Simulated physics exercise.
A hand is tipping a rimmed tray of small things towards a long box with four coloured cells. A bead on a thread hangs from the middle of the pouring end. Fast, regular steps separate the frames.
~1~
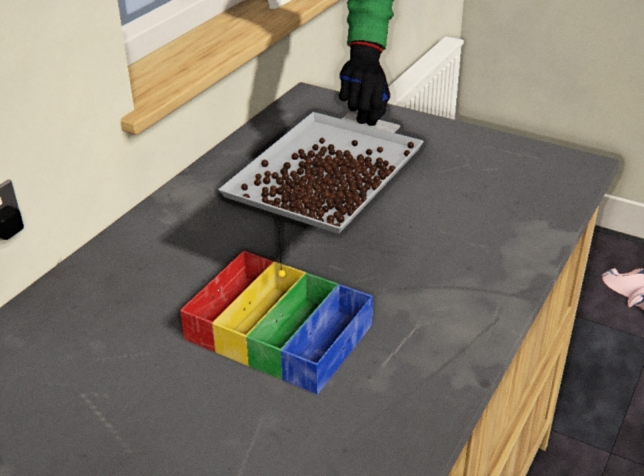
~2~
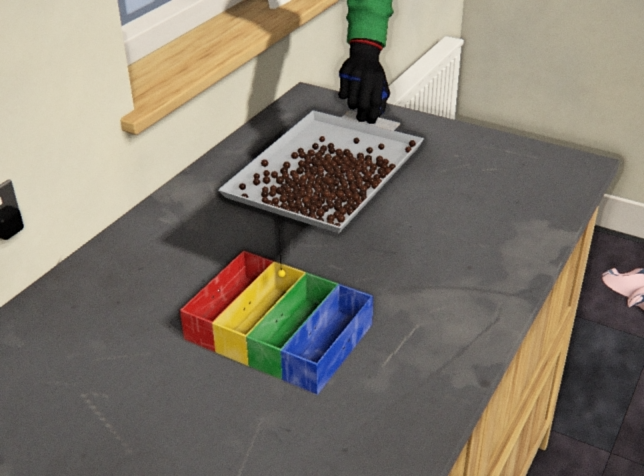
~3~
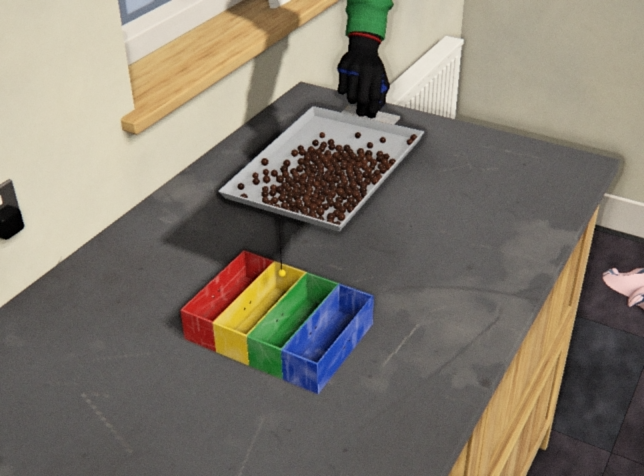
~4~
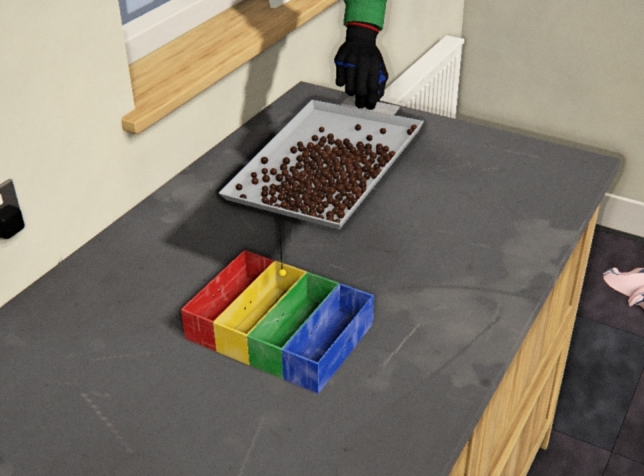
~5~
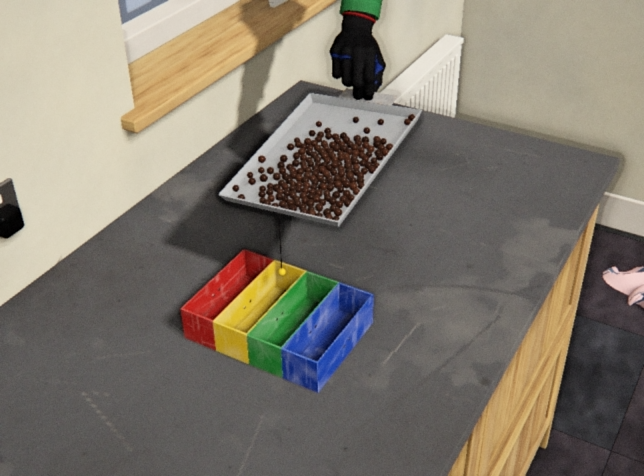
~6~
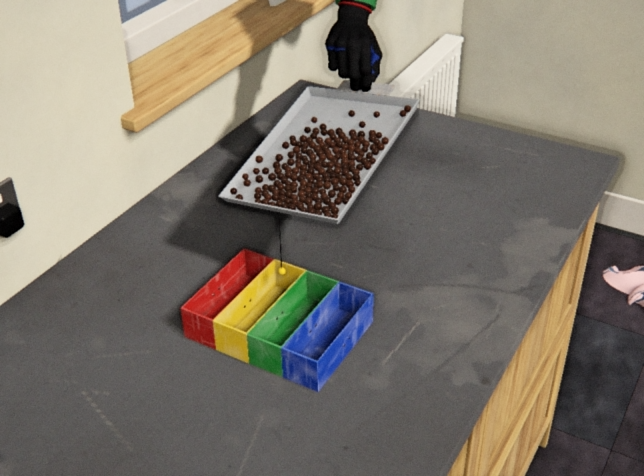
A black-gloved hand with a green sleeve grips the far end of a pale rimmed tray above a dark worktop, seen from above. Small brown balls cover the tray, and nearer sits a box with red, yellow, green and blue cells, left to right. The hand gradually tilts the tray, its near left corner lowest, and the balls shift slightly leftward while the view stays still.
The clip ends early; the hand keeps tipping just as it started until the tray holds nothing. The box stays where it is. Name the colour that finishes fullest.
Red.
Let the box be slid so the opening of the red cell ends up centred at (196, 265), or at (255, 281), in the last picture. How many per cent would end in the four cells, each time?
First case 100 in a hundred, second case 20 in a hundred.
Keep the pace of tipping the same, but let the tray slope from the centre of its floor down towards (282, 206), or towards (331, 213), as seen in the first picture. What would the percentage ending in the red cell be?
Somewhere close to 20 % the first time, 0 % the second.
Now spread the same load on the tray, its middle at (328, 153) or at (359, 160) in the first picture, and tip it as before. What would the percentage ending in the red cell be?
40 and 30 per cent.
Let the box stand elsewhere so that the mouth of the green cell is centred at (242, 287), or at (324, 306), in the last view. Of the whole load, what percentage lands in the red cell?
Trial 1: 10 percent; trial 2: 20 percent.
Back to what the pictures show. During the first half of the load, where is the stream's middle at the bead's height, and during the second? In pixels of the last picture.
Earlier portion about (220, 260); later portion about (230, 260).
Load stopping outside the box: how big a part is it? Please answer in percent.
50 %.
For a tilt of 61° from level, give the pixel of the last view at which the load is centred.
Near (235, 236).
Soon, tray tipped steeply; about a third on the tray; about a quarter in the red cell; a small part in the yellow cell; a stray few in the green cell; about a third falling or outside the box.
A while on, tray tipped past a quarter turn; about a third in the red cell; a small part in the yellow cell; a stray few in the green cell; about half falling or outside the box.
Towards the end, tray tipped past a quarter turn; about a third in the red cell; a small part in the yellow cell; a stray few in the green cell; about half falling or outside the box.
Finally, tray tipped past a quarter turn; about a third in the red cell; a small part in the yellow cell; a stray few in the green cell; none in the blue cell; about half outside the box.
